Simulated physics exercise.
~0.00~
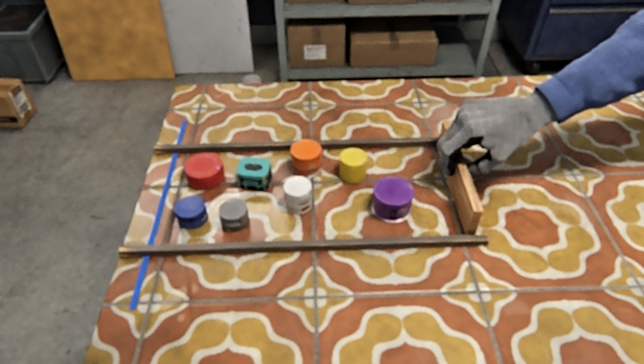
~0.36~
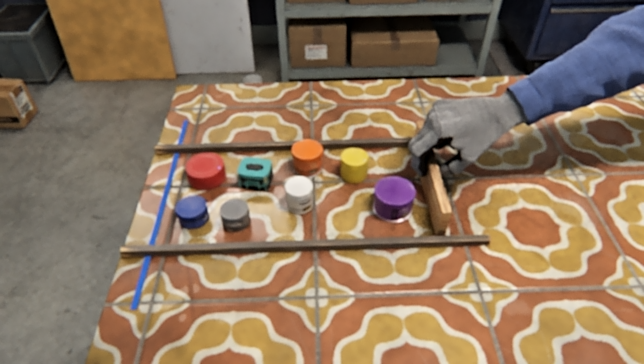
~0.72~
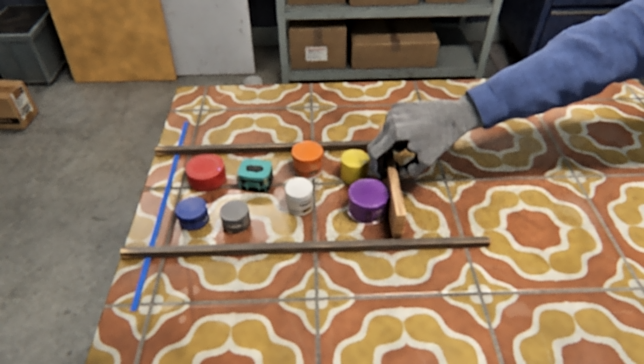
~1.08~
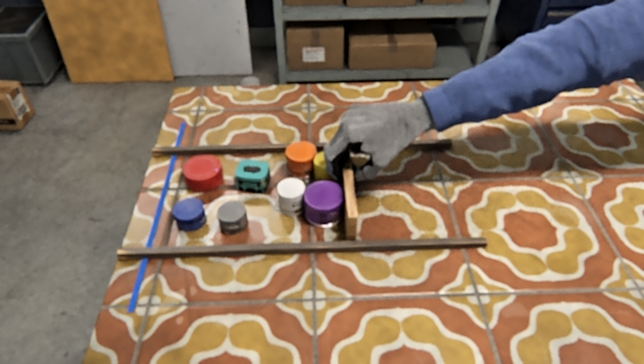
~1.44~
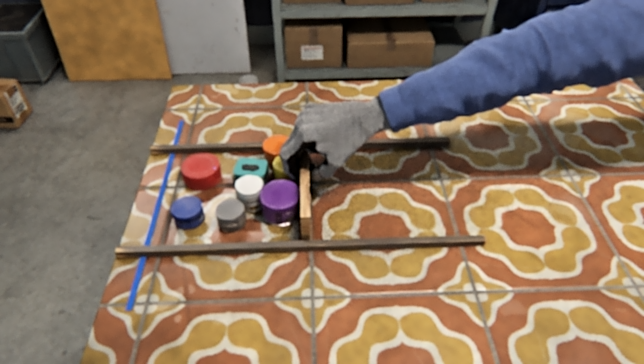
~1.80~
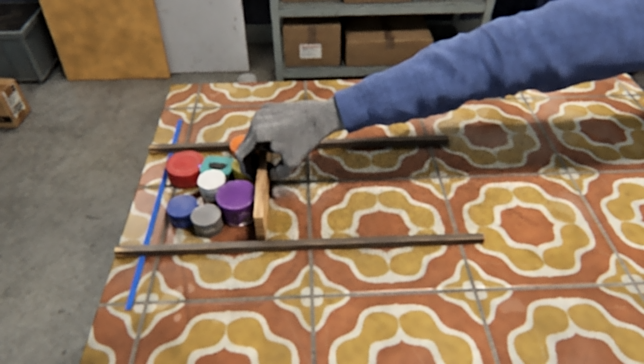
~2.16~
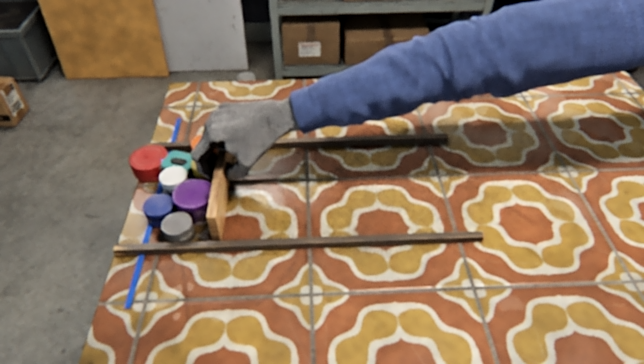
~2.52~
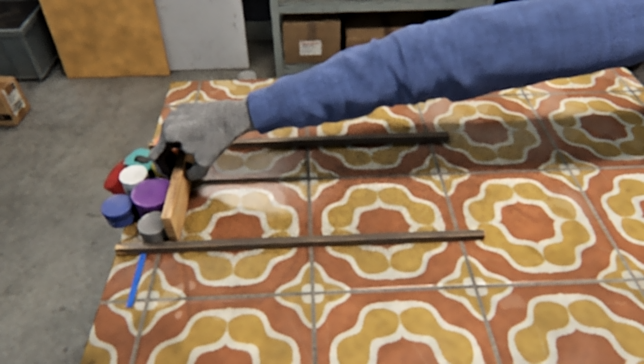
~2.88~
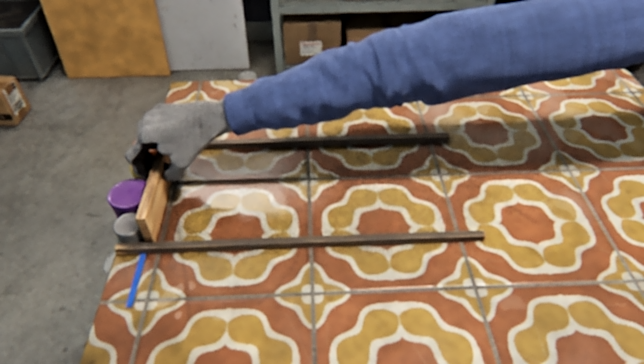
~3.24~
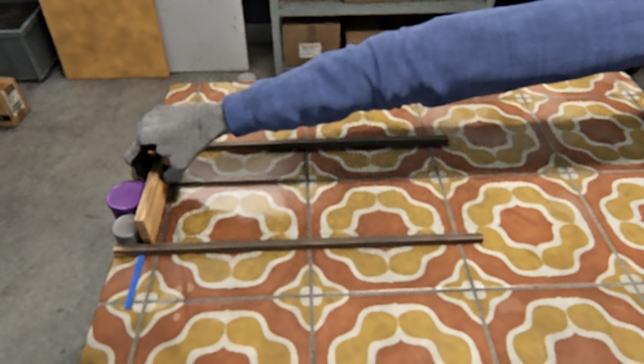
A gloved hand in a blue sleeve holds a small wooden board upright on an orange and yellow patterned tabletop, seen from above in a workshop with shelves behind. Between two dark rails sit a purple tin, yellow lid, white, blue and grey tubs, an orange piece, a turquoise case and a red lid, with blue tape near the left edge. The board slides left, gathering the purple tin and yellow lid, then the white tub and the rest. The cluster crosses the tape, and the red, blue, white and turquoise pieces drop off the edge. The board stops there, purple and grey pieces still beside it.
